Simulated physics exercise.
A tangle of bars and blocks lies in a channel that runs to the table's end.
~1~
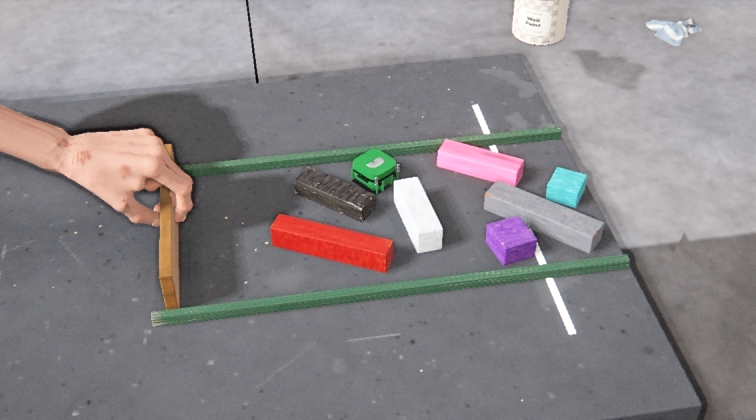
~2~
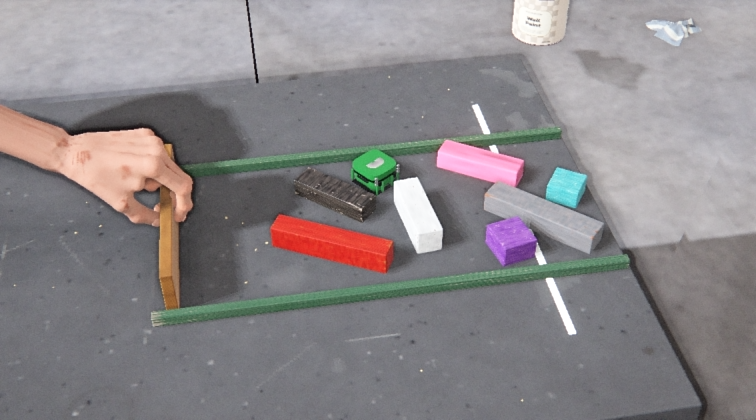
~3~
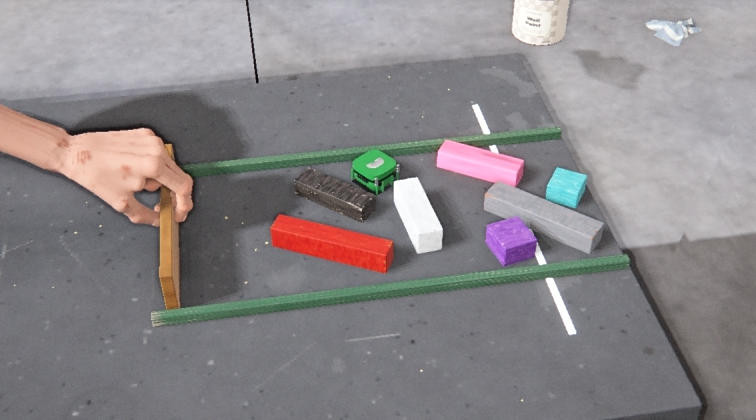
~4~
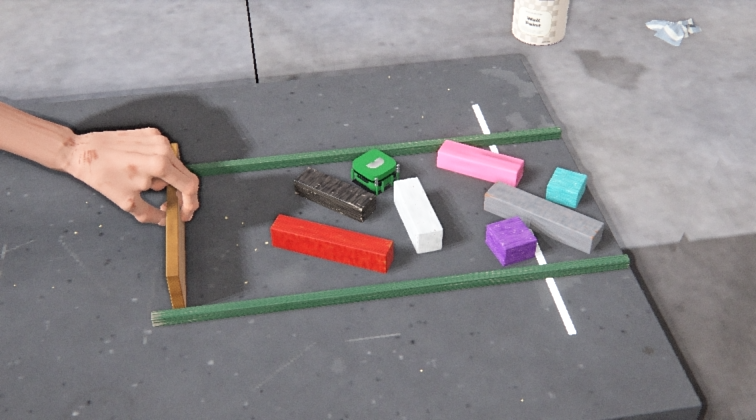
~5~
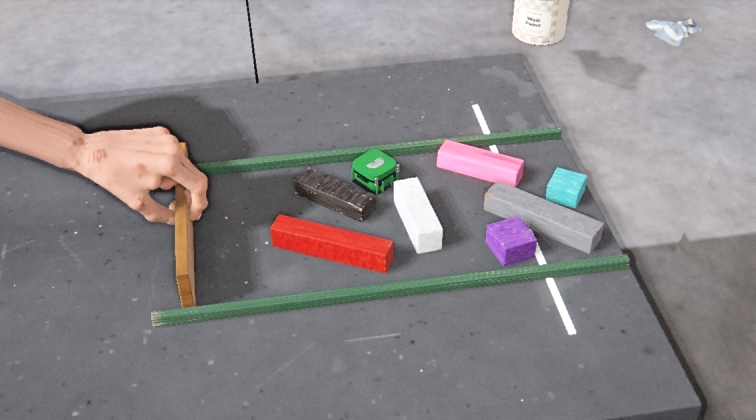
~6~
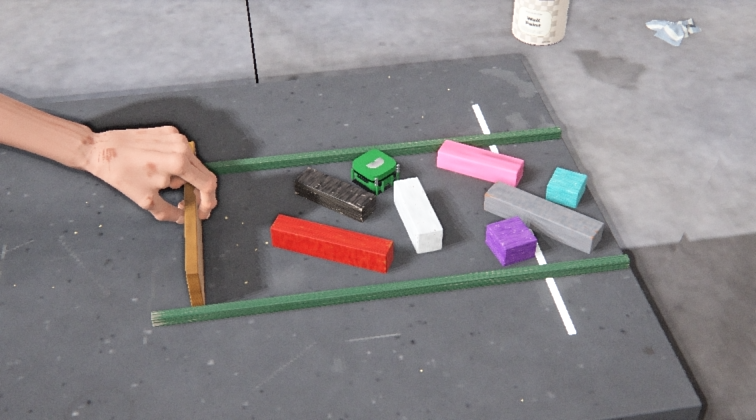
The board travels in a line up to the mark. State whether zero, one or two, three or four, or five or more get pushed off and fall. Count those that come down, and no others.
Result: Three or four pushed off and fallen.
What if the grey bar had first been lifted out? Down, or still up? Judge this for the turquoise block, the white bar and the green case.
Outcome for the turquoise block: It drops; for the white bar: It stays; for the green case: It stays.
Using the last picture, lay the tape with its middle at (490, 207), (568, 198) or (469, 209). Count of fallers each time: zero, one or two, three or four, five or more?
Counts as listed: Either one or two / at least five / none.
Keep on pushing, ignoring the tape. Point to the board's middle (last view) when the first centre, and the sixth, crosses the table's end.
At (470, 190) for the first, at (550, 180) for the sixth.
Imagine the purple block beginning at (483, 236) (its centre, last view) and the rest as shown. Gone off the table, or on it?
In that case it goes down.
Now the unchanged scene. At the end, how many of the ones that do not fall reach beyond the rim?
The figure is 2.
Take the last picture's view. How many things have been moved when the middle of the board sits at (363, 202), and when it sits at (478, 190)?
At the first place 4, at the second 8.
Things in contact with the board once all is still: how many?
That would be 2 of them.
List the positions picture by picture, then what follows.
In the first picture, turquoise block (566, 188); grey bar (543, 216); pink stick (480, 163); board (169, 224); tape (517, 204).
In the second picture, grey bar (543, 216); purple block (511, 241).
In the third picture, pink stick (480, 164); white bar (417, 214).
In the fourth picture, turquoise block (566, 188); black bar (335, 195).
In the fifth picture, grey bar (543, 216); red bar (332, 244).
In the sixth picture, turquoise block (566, 188); grey bar (543, 216); pink stick (480, 164); board (193, 221); tape (517, 204).
Soon after, none off yet; turquoise block at rest near (566, 188); grey bar at rest near (543, 216); pink stick at rest near (480, 164).
At rest, the number that fall off is three or four; fallen, purple block, pink stick, grey bar and turquoise block.
